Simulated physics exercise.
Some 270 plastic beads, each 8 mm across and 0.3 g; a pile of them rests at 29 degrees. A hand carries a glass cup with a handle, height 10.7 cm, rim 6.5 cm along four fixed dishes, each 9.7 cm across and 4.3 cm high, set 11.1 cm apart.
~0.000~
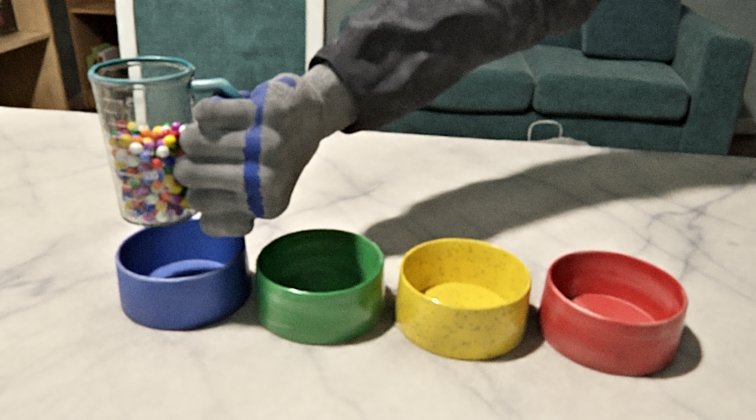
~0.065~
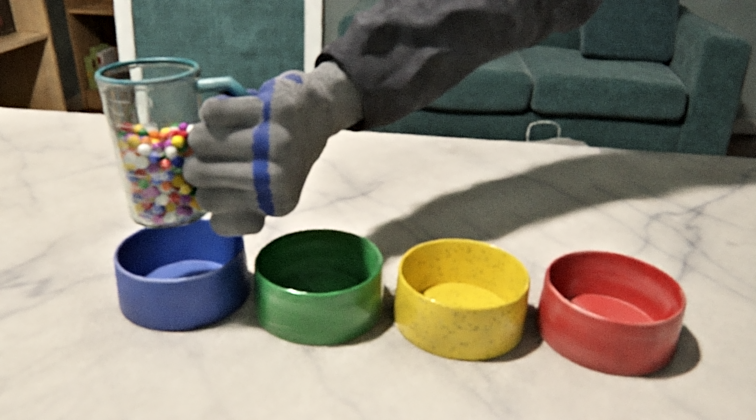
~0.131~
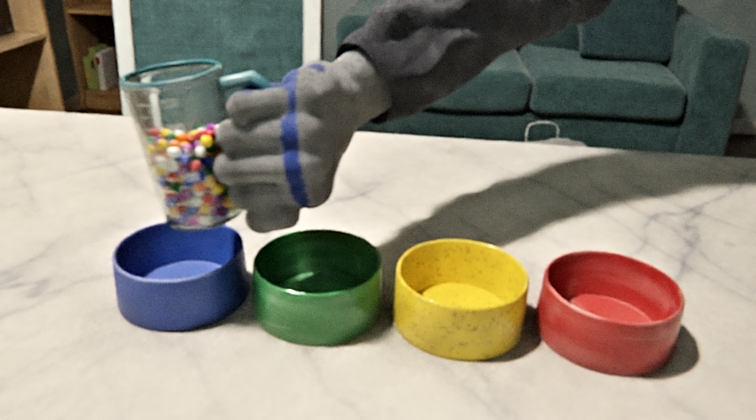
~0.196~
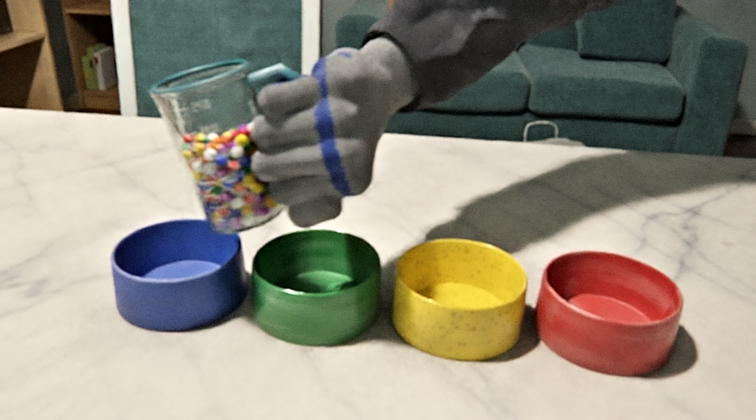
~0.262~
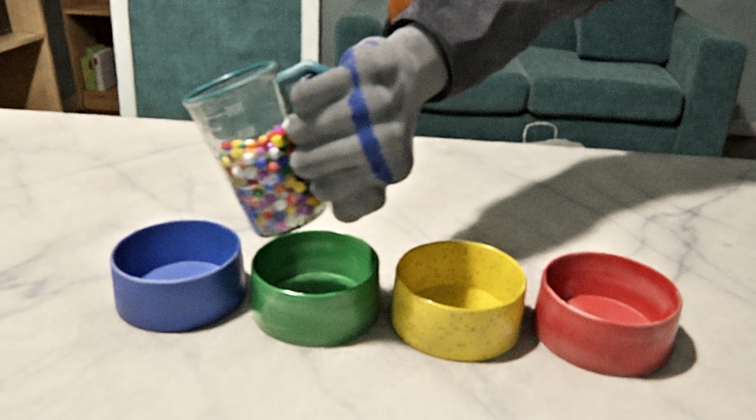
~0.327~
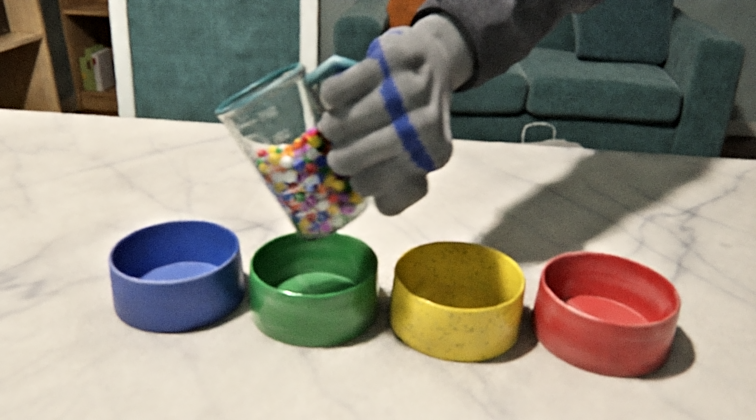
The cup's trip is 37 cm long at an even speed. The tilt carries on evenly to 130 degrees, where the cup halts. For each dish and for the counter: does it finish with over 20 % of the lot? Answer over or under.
Red over, blue under, green under, yellow under, counter under.
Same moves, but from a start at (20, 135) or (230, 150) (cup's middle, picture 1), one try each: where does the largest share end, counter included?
The winner: Yellow; red.
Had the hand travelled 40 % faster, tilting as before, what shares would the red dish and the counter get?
Then: Red 80, counter 20.
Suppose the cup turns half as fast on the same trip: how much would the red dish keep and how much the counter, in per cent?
Red 70, counter 20.
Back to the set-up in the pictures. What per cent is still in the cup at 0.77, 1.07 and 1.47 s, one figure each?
In turn: 100, 100, 0.
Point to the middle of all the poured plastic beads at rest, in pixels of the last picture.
Around (583, 313).
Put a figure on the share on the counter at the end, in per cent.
About 15 per cent.
After 0.77 s, tilt 77 degrees; cup holds 100 %.
Then, at 1.07 s, tilt 110 degrees; cup holds 100 %.
After 1.47 s, tilt 130 degrees; cup holds 0 %, red 85 %, yellow 5 %.
In the end, at 2.1 s, red 85 %, blue 0 %, green 0 %, yellow 5 %, counter 15 %.
